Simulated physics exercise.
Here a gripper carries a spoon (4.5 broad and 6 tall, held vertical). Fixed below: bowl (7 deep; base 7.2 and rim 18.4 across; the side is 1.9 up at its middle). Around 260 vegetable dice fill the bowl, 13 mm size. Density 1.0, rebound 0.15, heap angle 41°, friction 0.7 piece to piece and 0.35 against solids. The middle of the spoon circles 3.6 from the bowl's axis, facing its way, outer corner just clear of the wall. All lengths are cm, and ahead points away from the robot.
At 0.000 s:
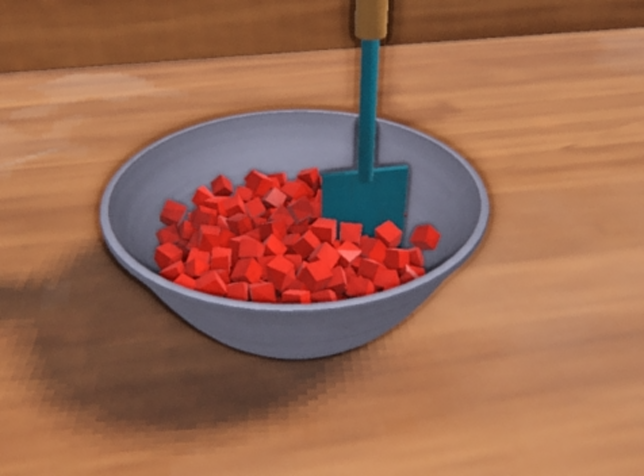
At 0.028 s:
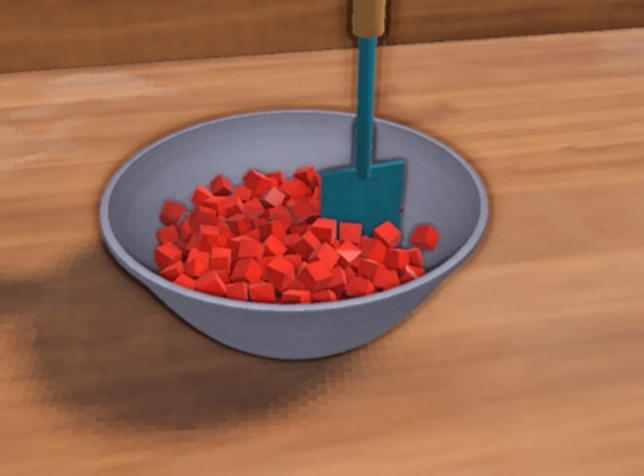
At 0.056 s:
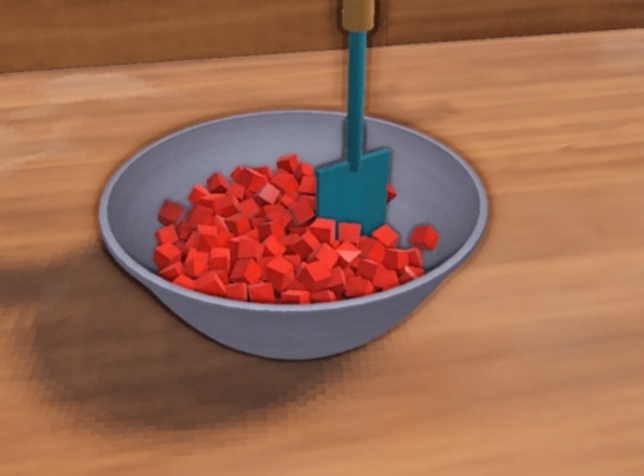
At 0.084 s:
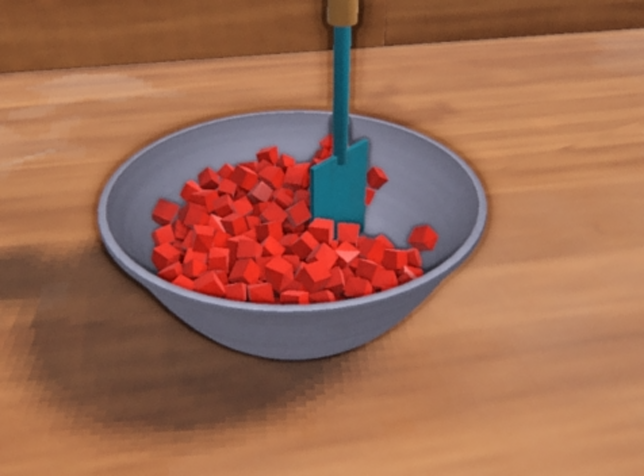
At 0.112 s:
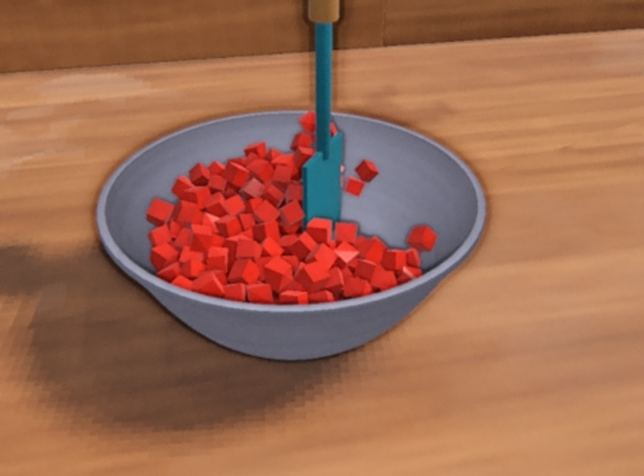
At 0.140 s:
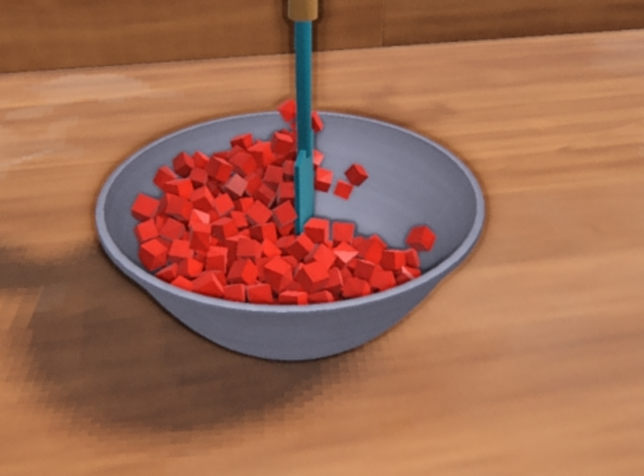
On a wooden surface with a darker wooden edge behind it, a bowl is seen from above at an angle by a still camera. The grey bowl holds a heap of small red cubes, with an upright teal flat-bladed utensil standing right of centre, its tan handle cut off above. The utensil sweeps leftward, its blade turning edge-on, pushing cubes up toward the back rim.
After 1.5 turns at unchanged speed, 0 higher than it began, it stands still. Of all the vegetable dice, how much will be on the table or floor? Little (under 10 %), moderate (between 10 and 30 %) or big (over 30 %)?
Share on the table or floor: Moderate (between 10 and 30 %).
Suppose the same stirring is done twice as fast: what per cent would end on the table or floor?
Then about 55 per cent.
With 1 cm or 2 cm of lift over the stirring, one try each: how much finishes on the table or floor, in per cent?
Some 25 and 20 per cent.
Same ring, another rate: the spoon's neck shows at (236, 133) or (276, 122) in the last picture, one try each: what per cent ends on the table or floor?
Some 55 and 35 per cent.
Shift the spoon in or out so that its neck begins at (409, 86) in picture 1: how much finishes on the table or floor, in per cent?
About 15 per cent.
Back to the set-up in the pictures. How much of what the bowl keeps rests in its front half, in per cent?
Some 75 per cent.
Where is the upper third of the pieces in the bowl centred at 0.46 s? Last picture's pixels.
At about (376, 256).
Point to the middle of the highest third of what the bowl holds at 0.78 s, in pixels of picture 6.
At about (239, 152).
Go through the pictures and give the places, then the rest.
The spoon neck at (366, 144), 0° round; upper third of the load around (292, 243), from x 170 to 425, top at y 180; 264 in the bowl, in the first frame.
The spoon neck at (364, 141), 6° round; upper third of the load around (292, 241), from x 170 to 425, top at y 180, in the second frame.
The spoon neck at (355, 134), 21° round; upper third of the load around (287, 238), from x 165 to 425, top at y 165, in the third frame.
The spoon neck at (340, 128), 37° round; upper third of the load around (280, 228), from x 165 to 425, top at y 145, in the fourth frame.
The spoon neck at (323, 123), 53° round; upper third of the load around (267, 213), from x 160 to 420, top at y 125, in the fifth frame.
The spoon neck at (304, 121), 69° round; upper third of the load around (243, 204), from x 145 to 420, top at y 110; 264 in the bowl, in the sixth frame.
After 0.46 s, 253° round, highest piece 9 above the table; 238 in the bowl, 14 on the table or floor, 12 in flight or on the tool.
After 0.78 s, 77° round, highest piece 9 above the table; 223 in the bowl, 39 on the table or floor, 2 in flight or on the tool.
After 1.14 s, 180° round, highest piece 8 above the table; 204 in the bowl, 60 on the table or floor.
After 1.84 s, 180° round, highest piece 8 above the table; 204 in the bowl, 60 on the table or floor.
In the end, 204 in the bowl, 60 on the table or floor. That is 23 % on the table or floor.
